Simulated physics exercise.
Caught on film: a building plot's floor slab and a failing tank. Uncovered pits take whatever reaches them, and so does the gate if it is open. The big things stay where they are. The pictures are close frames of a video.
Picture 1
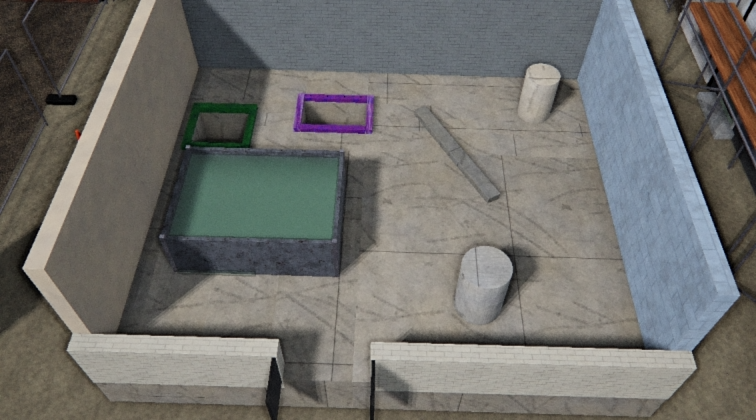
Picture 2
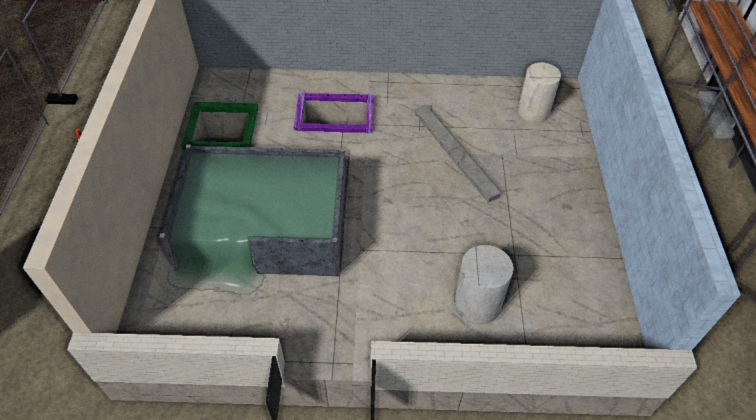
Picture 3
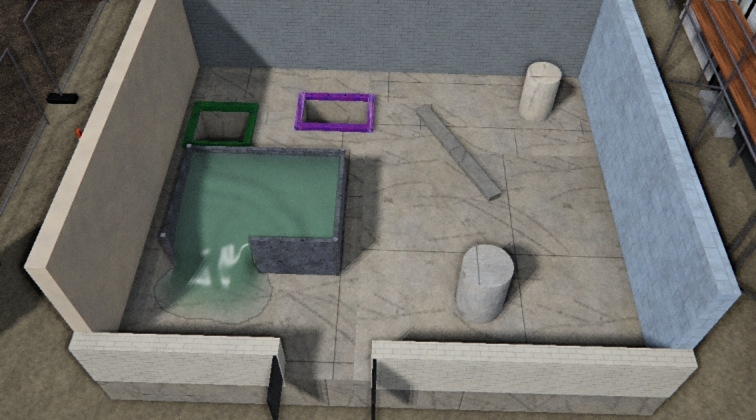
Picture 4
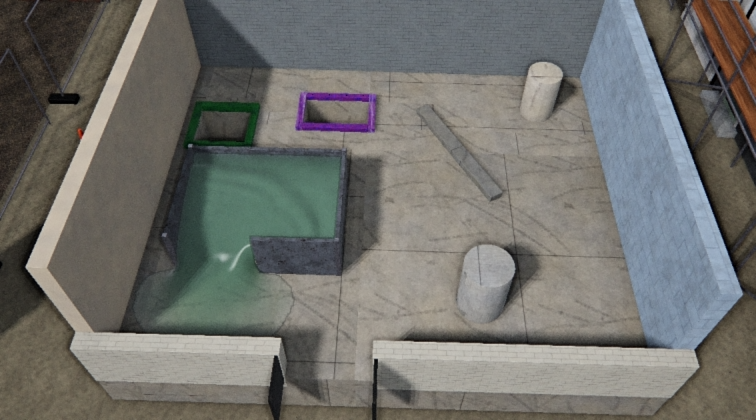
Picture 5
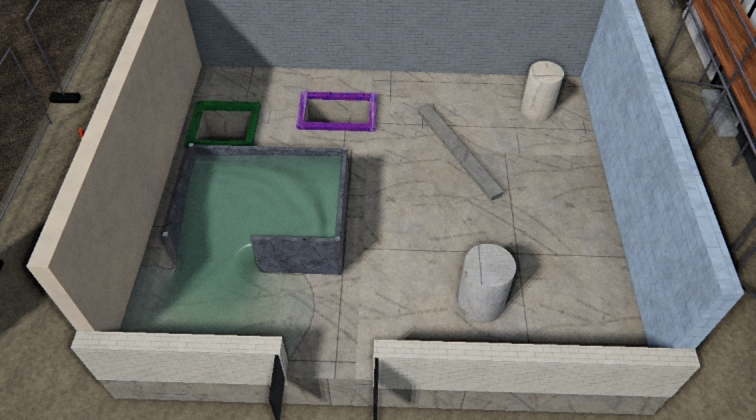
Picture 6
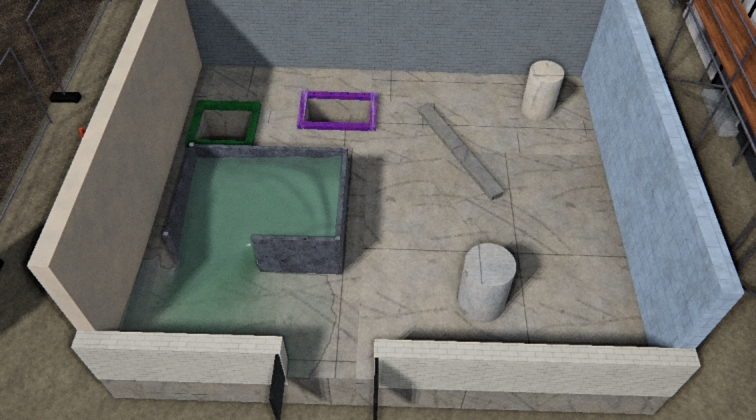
On a walled concrete floor, green water pours from a gap in a dark tank and spreads.
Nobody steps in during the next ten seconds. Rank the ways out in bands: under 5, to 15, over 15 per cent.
The gate takes between 5 and 15 %; the green pit takes between 5 and 15 %; the purple pit takes less than 5 %.
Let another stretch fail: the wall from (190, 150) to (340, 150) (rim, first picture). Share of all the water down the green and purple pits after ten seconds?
Per cent: Green 20, purple 25.
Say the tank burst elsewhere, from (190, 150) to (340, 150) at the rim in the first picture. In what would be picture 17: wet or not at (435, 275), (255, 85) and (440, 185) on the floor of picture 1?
One after the other: Clear, awash, dry.
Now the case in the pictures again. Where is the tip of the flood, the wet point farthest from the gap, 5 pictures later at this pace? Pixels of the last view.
Roughly at (424, 364).
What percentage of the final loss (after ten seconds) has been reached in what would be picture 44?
Roughly 80 per cent.
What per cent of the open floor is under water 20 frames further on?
About 45 per cent.
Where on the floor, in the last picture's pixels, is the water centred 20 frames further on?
I would point to (277, 258).
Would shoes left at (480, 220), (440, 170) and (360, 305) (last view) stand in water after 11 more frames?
In turn: Dry, not flooded, flooded.
A moment on, water covers 10 % of the floor; the gate 1 %, the green pit 0 %, the purple pit 0 %.
Next, water covers 25 % of the floor; the gate 2 %, the green pit 0 %, the purple pit 0 %.
Then, water covers 45 % of the floor; the gate 4 %, the green pit 3 %, the purple pit 0 %.
Later, water covers 80 % of the floor; the gate 7 %, the green pit 6 %, the purple pit 0 %.
In the end, water covers 95 % of the floor; the gate 10 %, the green pit 7 %, the purple pit 0 %.
